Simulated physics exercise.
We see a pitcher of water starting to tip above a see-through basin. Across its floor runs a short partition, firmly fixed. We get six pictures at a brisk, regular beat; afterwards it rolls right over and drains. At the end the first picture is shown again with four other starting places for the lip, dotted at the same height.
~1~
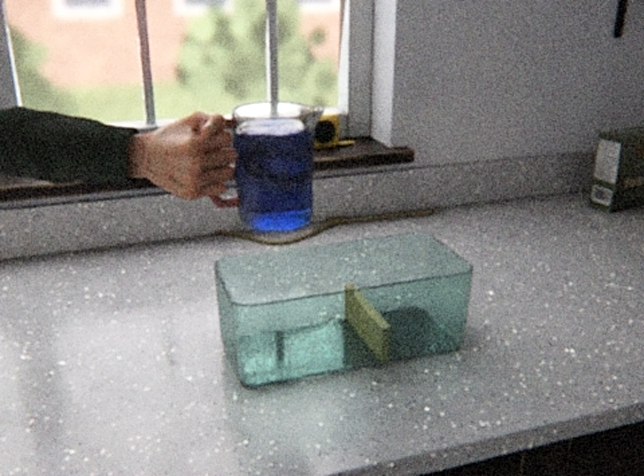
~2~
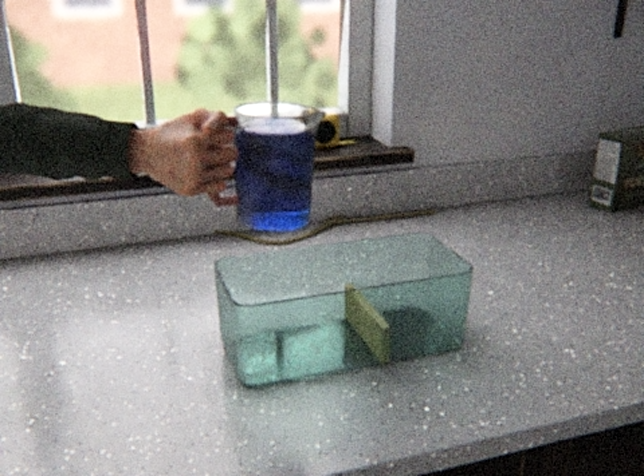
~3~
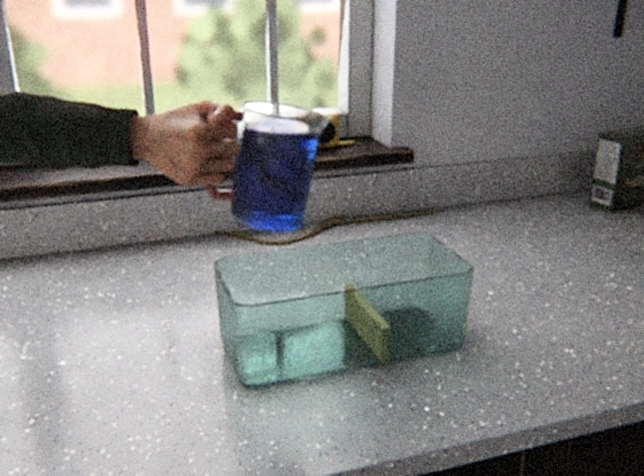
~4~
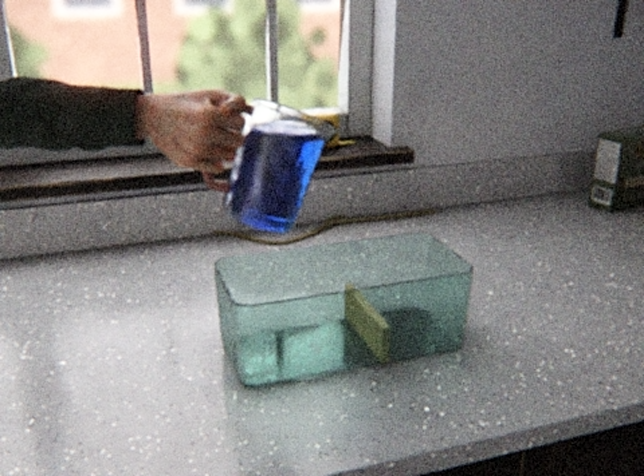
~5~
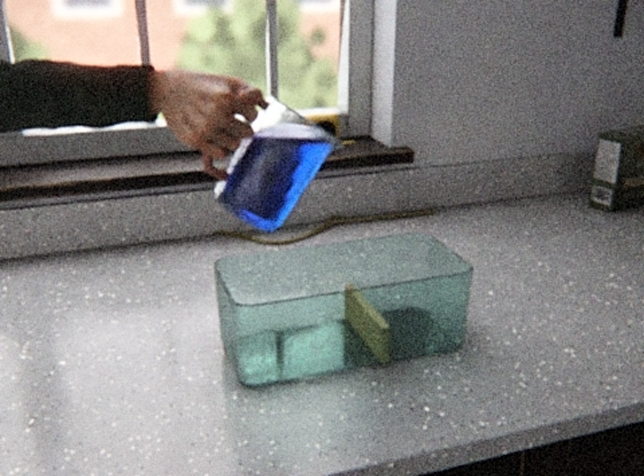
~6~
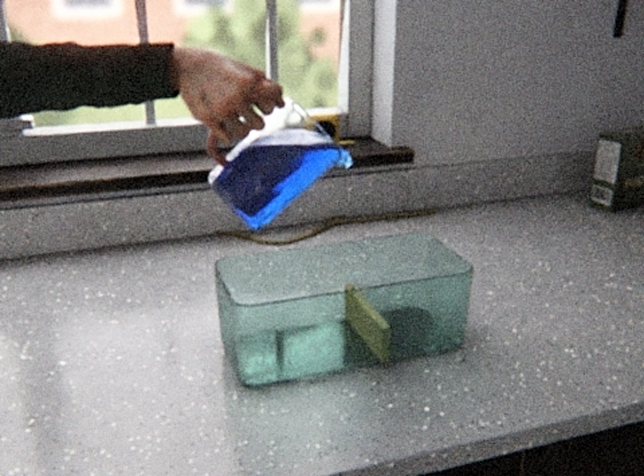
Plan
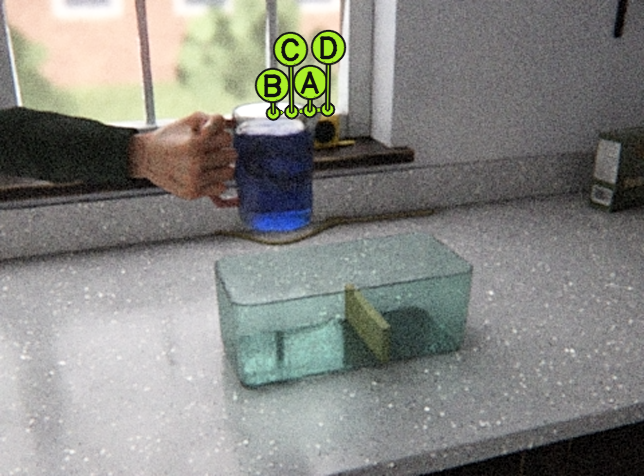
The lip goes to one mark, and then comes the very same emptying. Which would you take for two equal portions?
The answer is place A.
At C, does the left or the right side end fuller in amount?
The left one.
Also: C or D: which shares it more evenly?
That would be D.
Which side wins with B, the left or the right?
More ends on the left.
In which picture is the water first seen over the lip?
Picture 6.
On the marked copy, A at (309, 110); B at (273, 113); C at (291, 111); D at (327, 109).
If A is chosen, about 57 % ends left of the wall and 41 % right of it.
If B is chosen, about 91 % ends left of the wall and 4 % right of it; 5 % is lost outside.
If C is chosen, about 87 % ends left of the wall and 9 % right of it; 5 % is lost outside.
If D is chosen, about 19 % ends left of the wall and 77 % right of it; 3 % is lost outside.
